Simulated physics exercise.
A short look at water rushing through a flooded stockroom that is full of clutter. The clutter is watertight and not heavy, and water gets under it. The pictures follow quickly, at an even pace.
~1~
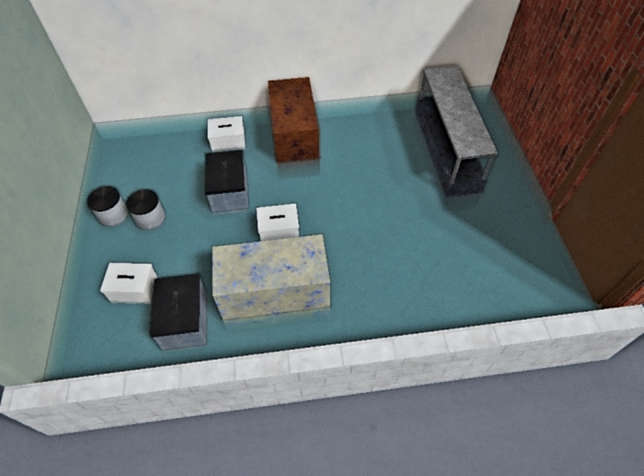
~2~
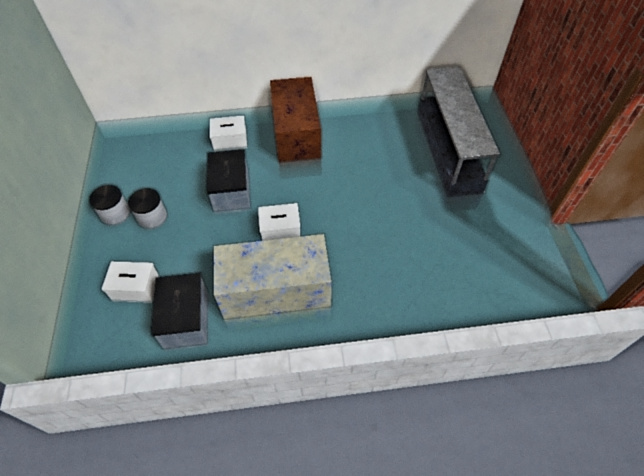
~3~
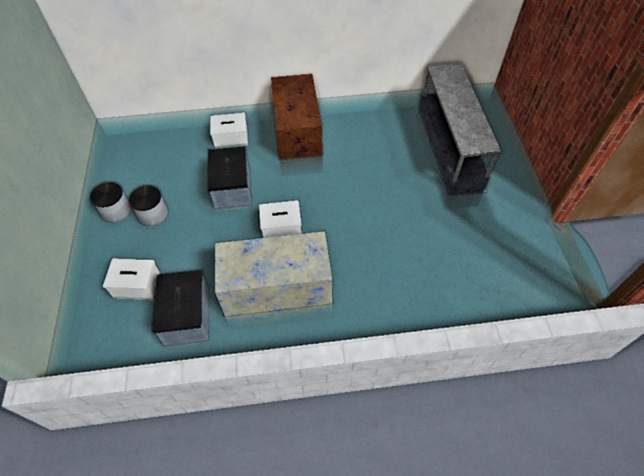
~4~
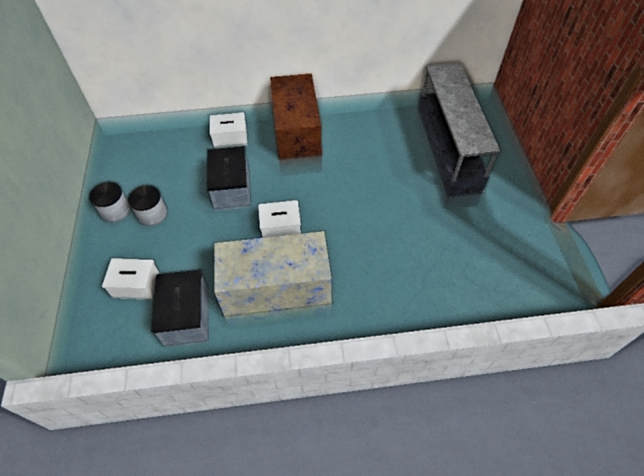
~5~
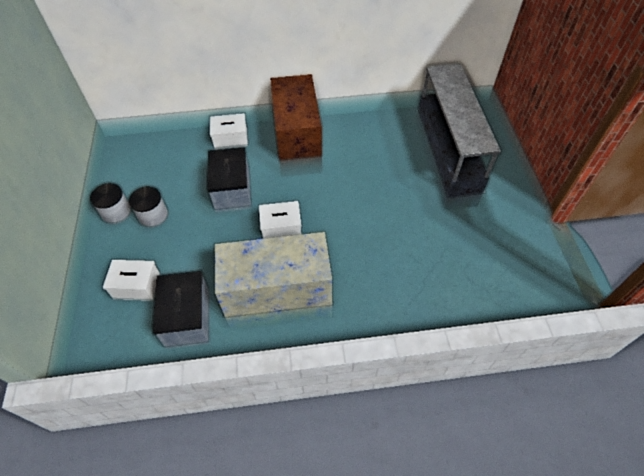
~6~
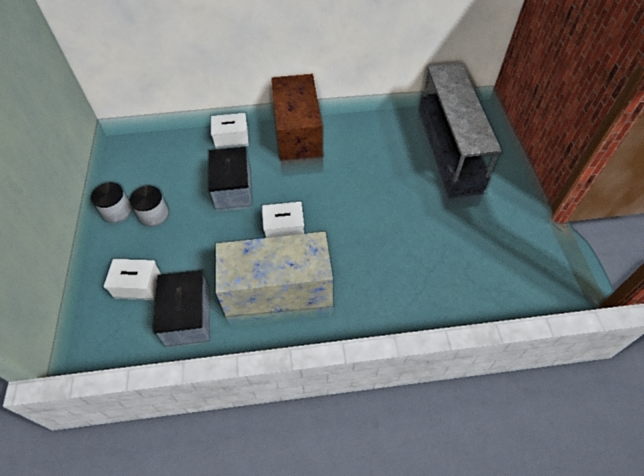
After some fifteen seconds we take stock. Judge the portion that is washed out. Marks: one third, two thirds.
It is under a third.
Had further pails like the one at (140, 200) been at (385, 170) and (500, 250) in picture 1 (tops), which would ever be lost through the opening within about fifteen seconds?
One after the other: Washed out, gone.
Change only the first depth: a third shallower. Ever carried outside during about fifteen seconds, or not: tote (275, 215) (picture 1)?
Verdict: Gone.
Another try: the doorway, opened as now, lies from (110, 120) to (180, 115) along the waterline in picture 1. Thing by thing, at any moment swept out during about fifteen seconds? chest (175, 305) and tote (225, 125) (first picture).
As listed: Still in, through.
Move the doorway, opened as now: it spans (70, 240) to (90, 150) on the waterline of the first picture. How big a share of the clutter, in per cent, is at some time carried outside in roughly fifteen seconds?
About 100 per cent.
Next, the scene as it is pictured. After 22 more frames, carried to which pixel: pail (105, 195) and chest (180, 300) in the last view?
Close to (138, 208) and (327, 317).
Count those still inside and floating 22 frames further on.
It comes to 6.
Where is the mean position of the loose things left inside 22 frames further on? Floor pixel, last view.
Near (270, 253).
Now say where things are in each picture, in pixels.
A tote at (277, 217) floats; a chest at (224, 170), afloat; 0 of 7 have shifted, in the first picture.
A tote at (279, 217), afloat; a chest at (226, 169), afloat; 0 of 7 have shifted, in the second picture.
A tote at (280, 214), afloat; a chest at (227, 167) floats; 0 of 7 have shifted, in the third picture.
A tote at (279, 214), afloat; a chest at (226, 166) floats; 0 of 7 have shifted, in the fourth picture.
A tote at (280, 215) floats; a chest at (227, 167) floats; 0 of 7 have shifted, in the fifth picture.
A tote at (283, 215), afloat; a chest at (228, 167), afloat; 0 of 7 have shifted, in the sixth picture.
A moment on, 0 of 7 are out; 7 afloat.
Next, 0 of 7 are out; 7 afloat.
Later, 1 of 7 are out; 6 afloat.
In the end, 1 of 7 are out; 6 afloat.
